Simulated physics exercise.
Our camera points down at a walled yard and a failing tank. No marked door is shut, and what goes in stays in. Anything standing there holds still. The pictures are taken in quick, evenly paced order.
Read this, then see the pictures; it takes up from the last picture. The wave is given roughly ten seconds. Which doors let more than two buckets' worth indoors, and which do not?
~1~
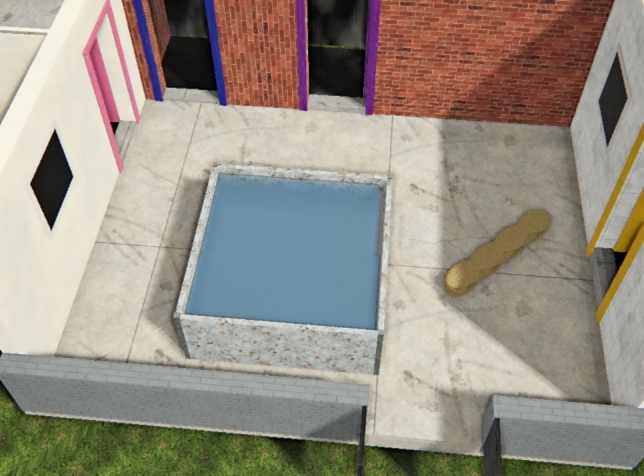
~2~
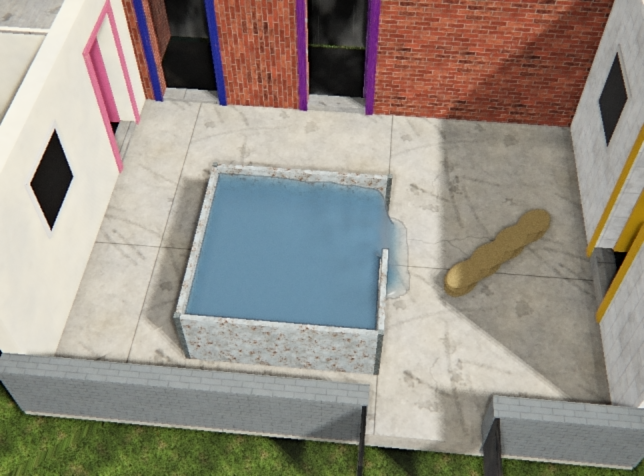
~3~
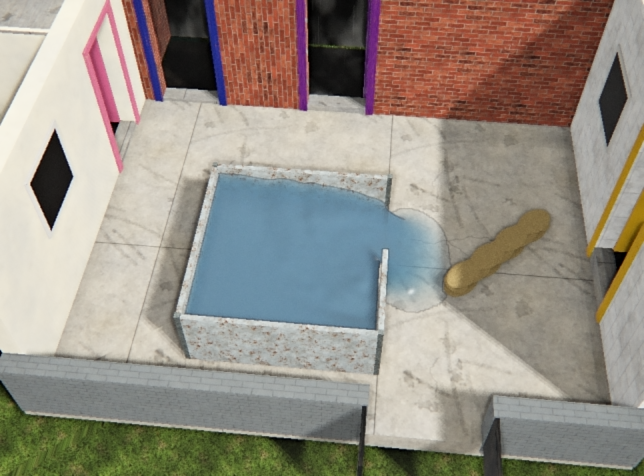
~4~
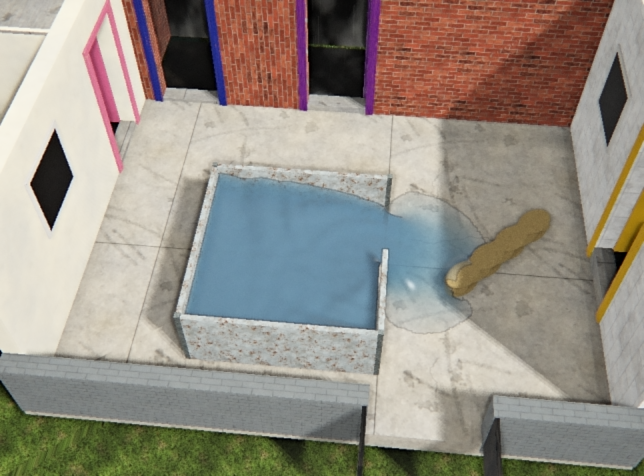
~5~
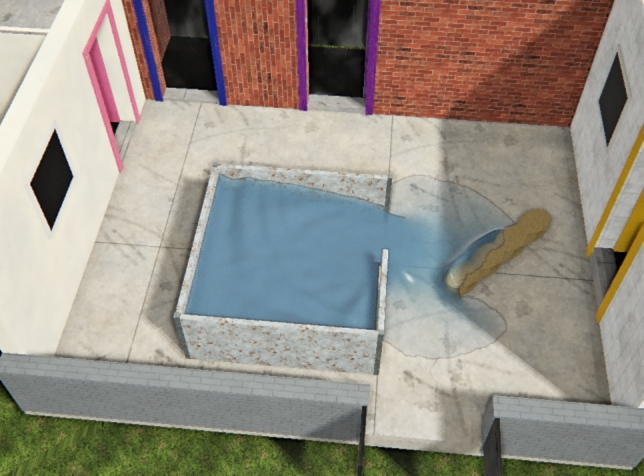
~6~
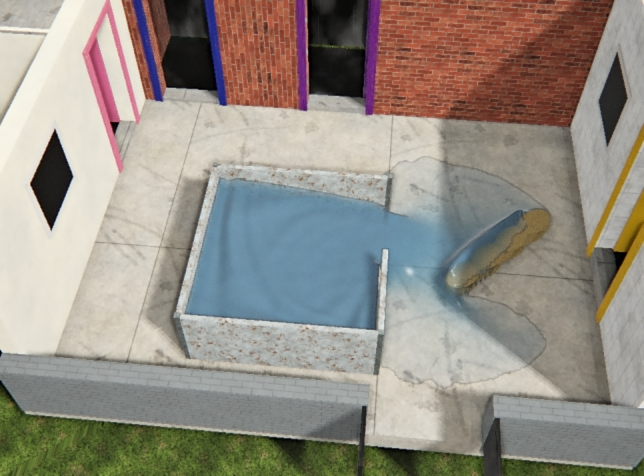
I expect the pink door to see over two buckets, I expect the yellow door to see two buckets at most, I expect the blue door to see over two buckets, I expect the purple door to see two buckets at most.
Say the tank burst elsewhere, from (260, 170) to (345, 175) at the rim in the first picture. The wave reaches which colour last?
It's the door marked yellow that comes last.
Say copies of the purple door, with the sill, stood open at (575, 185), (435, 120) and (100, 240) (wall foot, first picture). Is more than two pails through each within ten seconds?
Door by door: Ends up above, ends up above, ends up below.
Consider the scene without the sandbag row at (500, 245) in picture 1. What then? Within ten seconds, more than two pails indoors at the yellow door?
Result: Yellow door gets past it.
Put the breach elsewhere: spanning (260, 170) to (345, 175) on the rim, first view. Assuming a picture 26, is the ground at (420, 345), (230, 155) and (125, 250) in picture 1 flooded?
So: Spared, then wetted, then wetted.
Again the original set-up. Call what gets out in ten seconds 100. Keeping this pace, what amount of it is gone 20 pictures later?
Share gone: About 10 %.
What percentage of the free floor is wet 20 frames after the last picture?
Close to 65 in a hundred, I think.
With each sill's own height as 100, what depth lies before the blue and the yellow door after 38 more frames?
About 100 and 30 %.
A moment on, water covers 40 % of the floor; the pink door not reached, the yellow door wet at the sill, nothing in, the blue door not reached, the purple door not reached.
Next, water covers 40 % of the floor; the pink door not reached, the yellow door wet at the sill, nothing in, the blue door not reached, the purple door not reached.
Then, water covers 65 % of the floor; the pink door not reached, the yellow door wet at the sill, nothing in, the blue door wet at the sill, nothing in, the purple door wet at the sill, nothing in.
Later, water covers 90 % of the floor; the pink door far over two buckets in, the yellow door wet at the sill, nothing in, the blue door under two buckets in, the purple door wet at the sill, nothing in.
In the end, water covers 95 % of the floor; the pink door far over two buckets in, the yellow door wet at the sill, nothing in, the blue door over two buckets in, the purple door wet at the sill, nothing in.
